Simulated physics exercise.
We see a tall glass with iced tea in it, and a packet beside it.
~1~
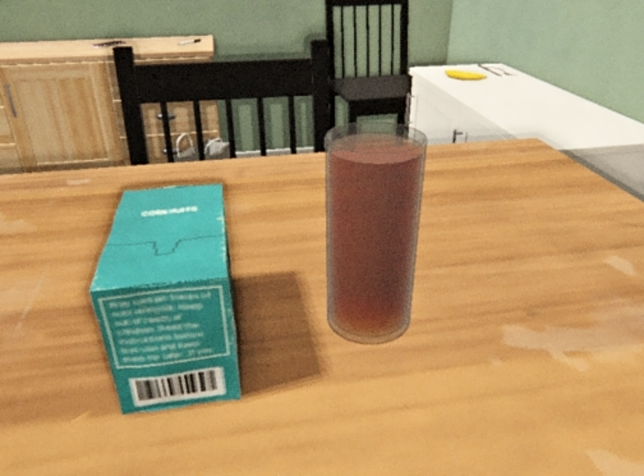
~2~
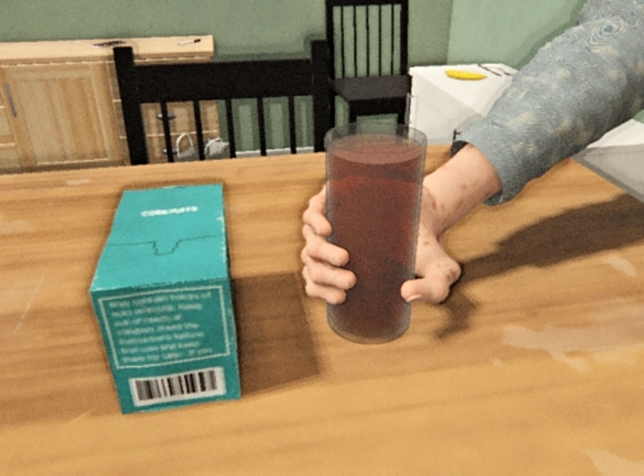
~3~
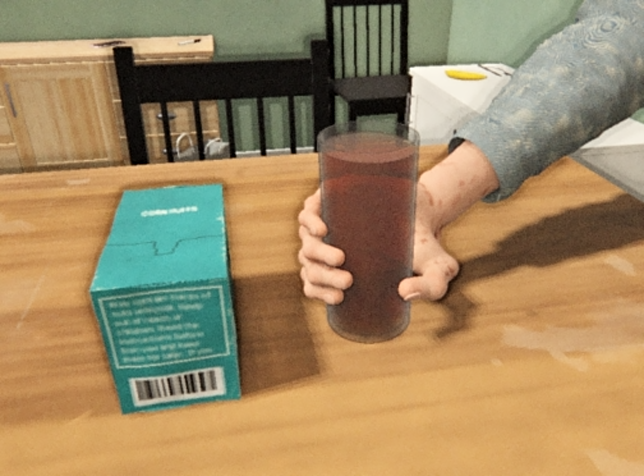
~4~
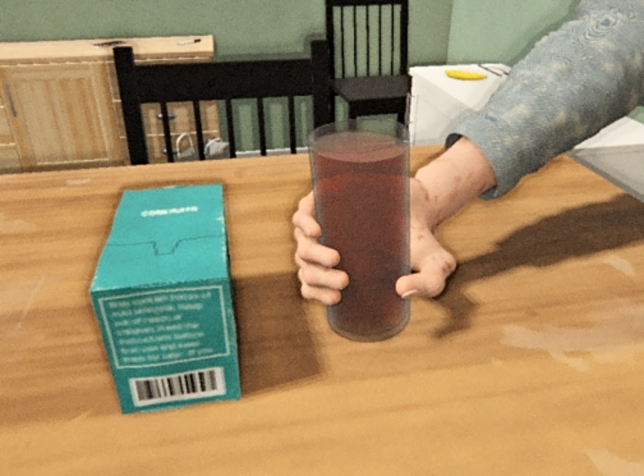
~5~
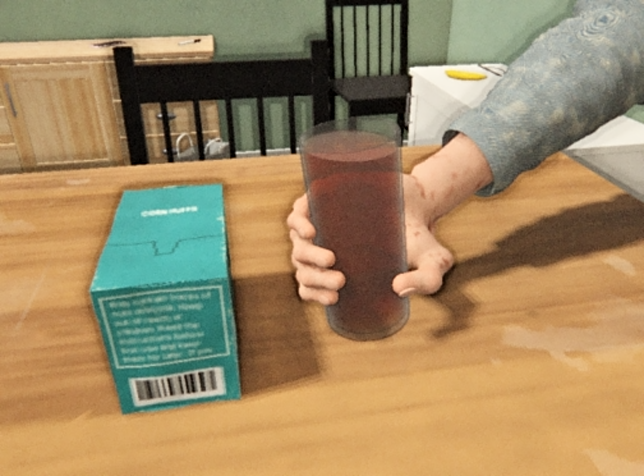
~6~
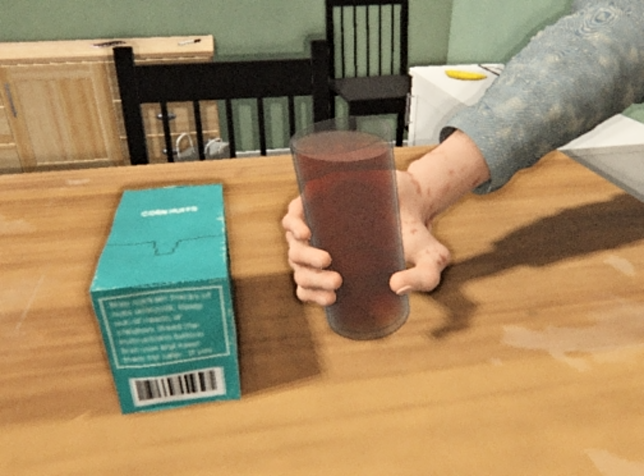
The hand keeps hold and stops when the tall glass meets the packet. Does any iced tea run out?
As it turns out, it loses some.
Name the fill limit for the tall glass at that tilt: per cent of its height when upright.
Roughly 85 per cent.
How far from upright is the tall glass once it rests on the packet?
Roughly 35°.
A moment on, the tall glass leans by about 20°; a puddle lies under it; nearly all of the iced tea is inside.
Further on, the tall glass leans by about 30°; a puddle lies under it; nearly all of the iced tea is inside.
When it is over, the tall glass leans by about 35°, against the packet; a puddle lies under it; nearly all of the iced tea is inside.
